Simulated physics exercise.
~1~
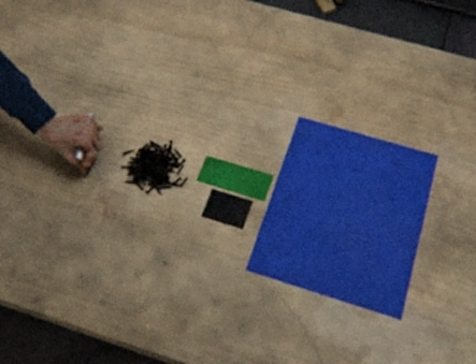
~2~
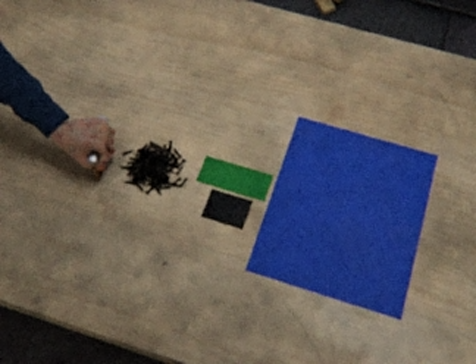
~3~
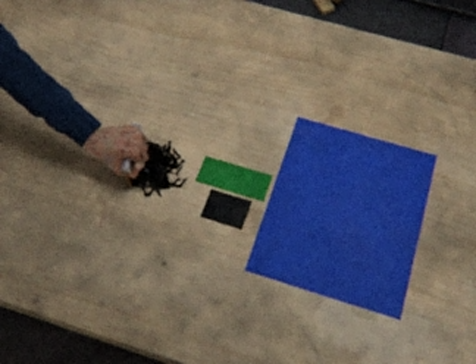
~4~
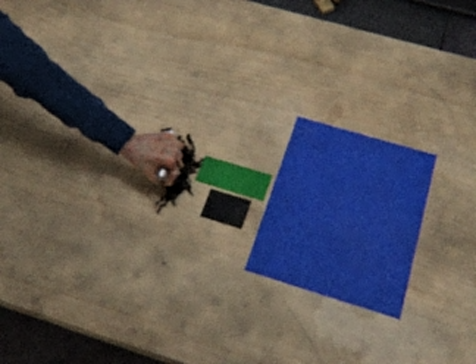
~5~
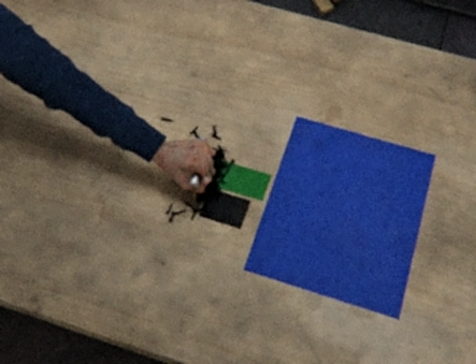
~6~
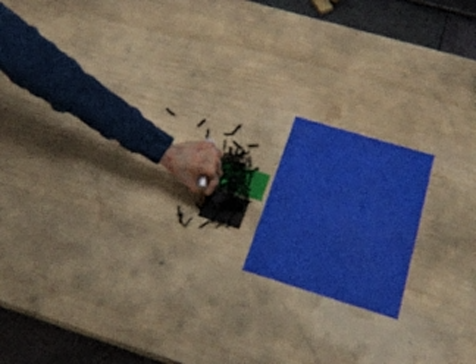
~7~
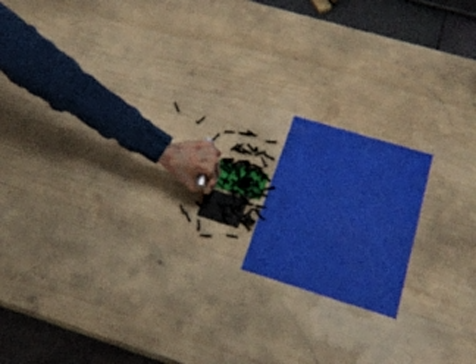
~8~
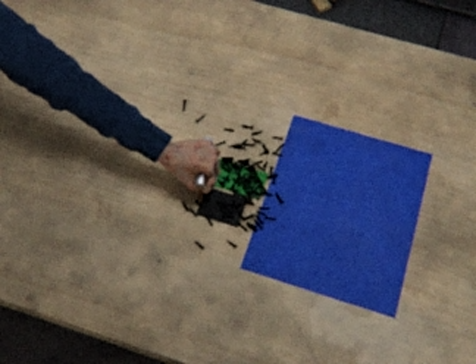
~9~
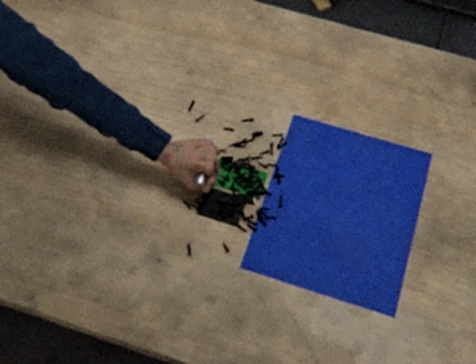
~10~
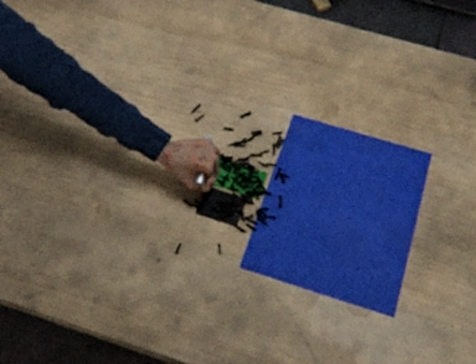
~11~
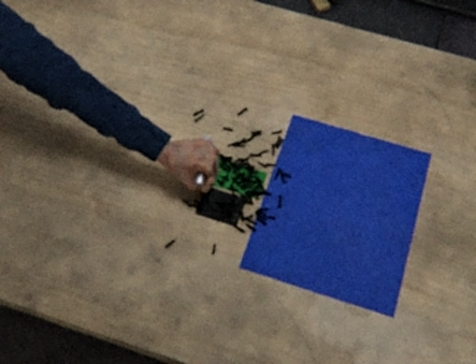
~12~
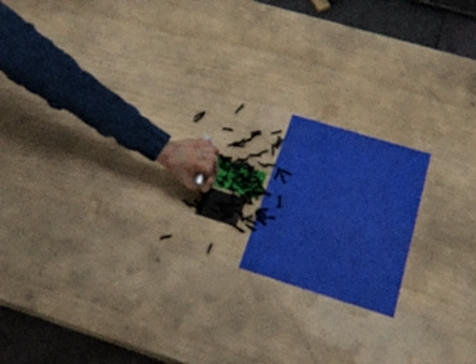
On a wooden table, a hand pushes dark screws right, scattering them around the mats.
